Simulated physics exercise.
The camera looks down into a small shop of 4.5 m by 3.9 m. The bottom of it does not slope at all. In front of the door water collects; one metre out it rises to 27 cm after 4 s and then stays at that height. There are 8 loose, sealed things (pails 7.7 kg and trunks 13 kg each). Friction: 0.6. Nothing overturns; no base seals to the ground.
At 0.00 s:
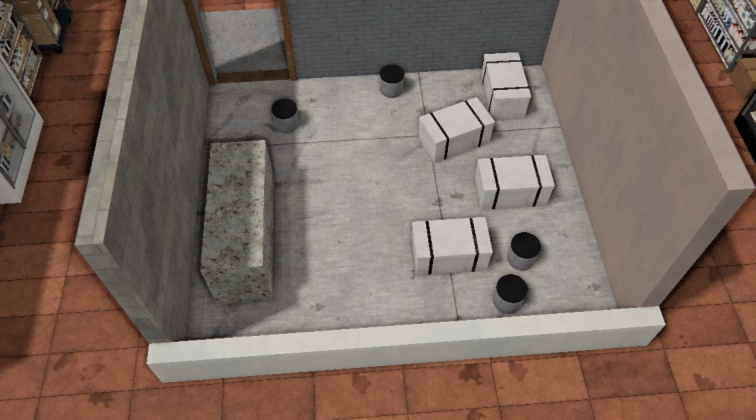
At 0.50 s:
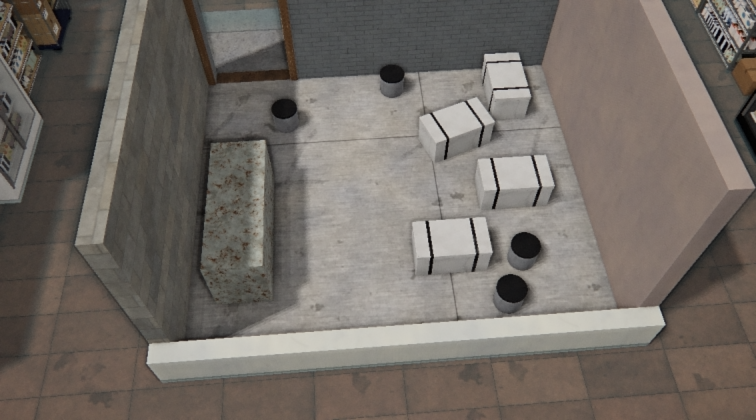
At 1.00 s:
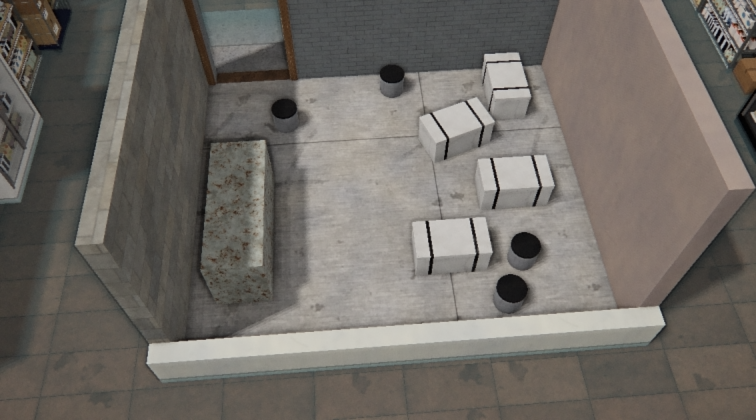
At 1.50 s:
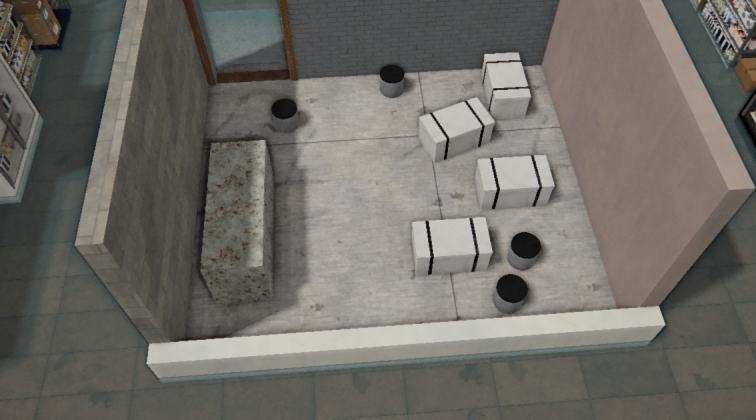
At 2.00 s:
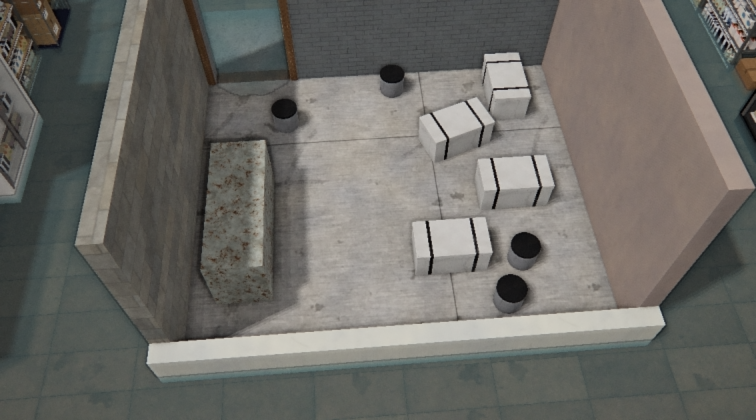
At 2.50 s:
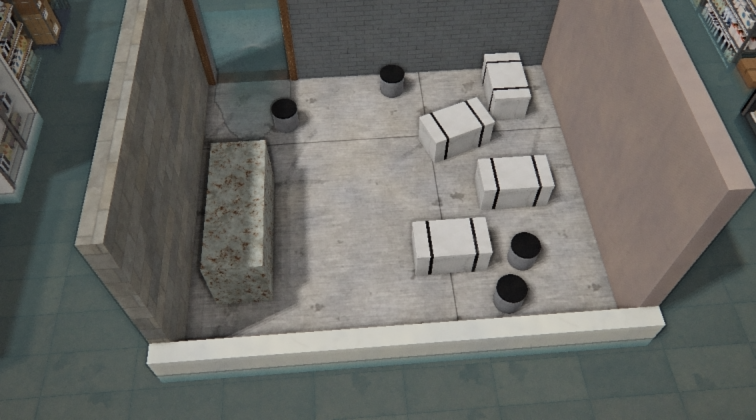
The floor around a small walled room turns from reddish-brown to blue-green while everything inside stays still.
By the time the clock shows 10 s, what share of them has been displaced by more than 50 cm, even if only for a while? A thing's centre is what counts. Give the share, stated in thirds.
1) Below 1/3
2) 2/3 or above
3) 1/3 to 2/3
1/3 to 2/3.
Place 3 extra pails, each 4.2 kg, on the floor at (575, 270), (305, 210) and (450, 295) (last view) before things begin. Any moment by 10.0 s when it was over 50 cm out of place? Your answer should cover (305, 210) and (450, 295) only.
One by one: Above; above.
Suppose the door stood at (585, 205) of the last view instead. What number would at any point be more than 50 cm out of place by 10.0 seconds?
The count would be 5.
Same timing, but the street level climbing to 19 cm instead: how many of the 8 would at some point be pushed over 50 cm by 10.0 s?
It would come to 1 of them.
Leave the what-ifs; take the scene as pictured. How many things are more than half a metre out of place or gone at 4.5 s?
At that moment it comes to 1.
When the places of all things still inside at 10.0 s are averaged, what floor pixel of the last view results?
About (509, 192).
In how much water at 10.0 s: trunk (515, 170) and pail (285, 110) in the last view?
Depths: Near 13 cm, then near 11 cm.
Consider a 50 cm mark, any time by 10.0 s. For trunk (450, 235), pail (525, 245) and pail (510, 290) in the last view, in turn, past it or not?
Same order as the question: Greater, smaller, greater.
After 3.5 s 0 of 8 are over 50 cm from their spots; 0 afloat.
After 4.5 s 1 of 8 are over 50 cm from their spots; 0 afloat.
After 7.0 s 1 of 8 are over 50 cm from their spots; 1 afloat.
After 10.0 s 3 of 8 are over 50 cm from their spots, and 3 have been at some point; 7 afloat.
